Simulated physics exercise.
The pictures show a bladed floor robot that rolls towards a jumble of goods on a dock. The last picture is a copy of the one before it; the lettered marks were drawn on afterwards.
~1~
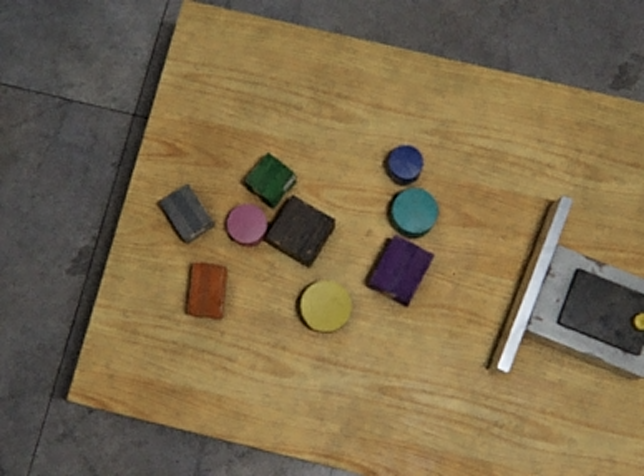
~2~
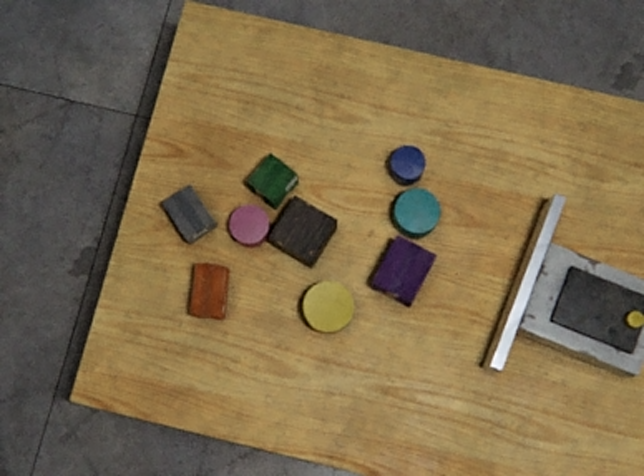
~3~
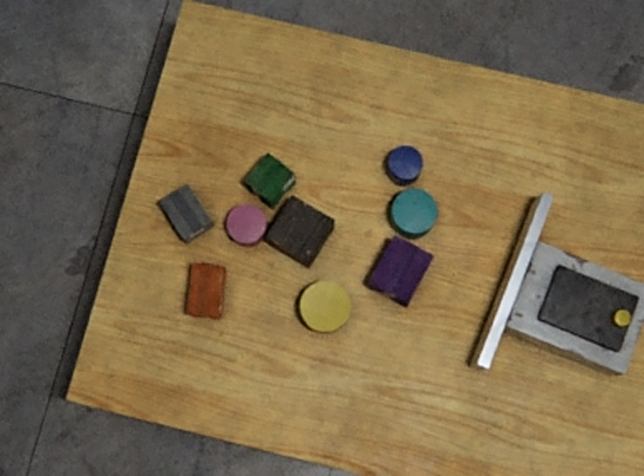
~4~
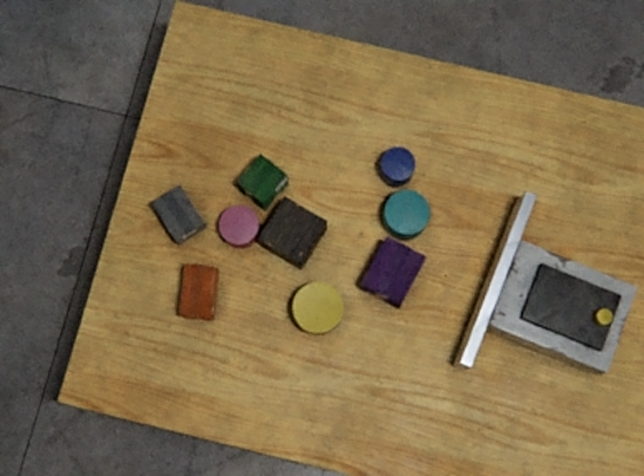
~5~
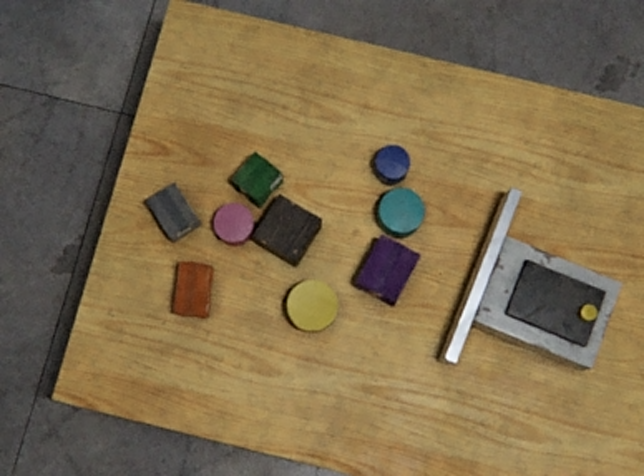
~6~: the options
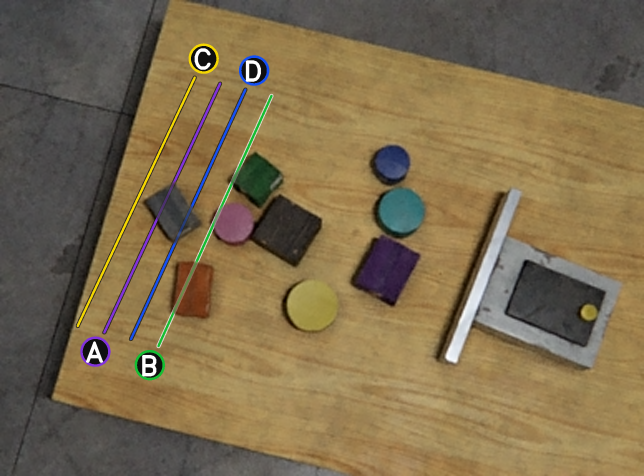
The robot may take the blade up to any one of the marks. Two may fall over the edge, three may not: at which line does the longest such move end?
No third one falls up to D.
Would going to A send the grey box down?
By then, yes.
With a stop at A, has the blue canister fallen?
No.
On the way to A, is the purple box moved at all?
Yes.
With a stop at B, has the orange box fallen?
No.
On the marked copy, A at (164, 205); B at (216, 218); C at (138, 198); D at (190, 211).
Following D. Soon after the start, robot (442, 274); blue canister (387, 164); turquoise canister (366, 201).
Later, robot (333, 248); grey box (116, 201); pink canister (153, 206).
In the end, robot (251, 228); grey box over the edge; pink canister over the edge; two fallen.
As for the rest, A drops three; B is within the limit but short; C drops four.
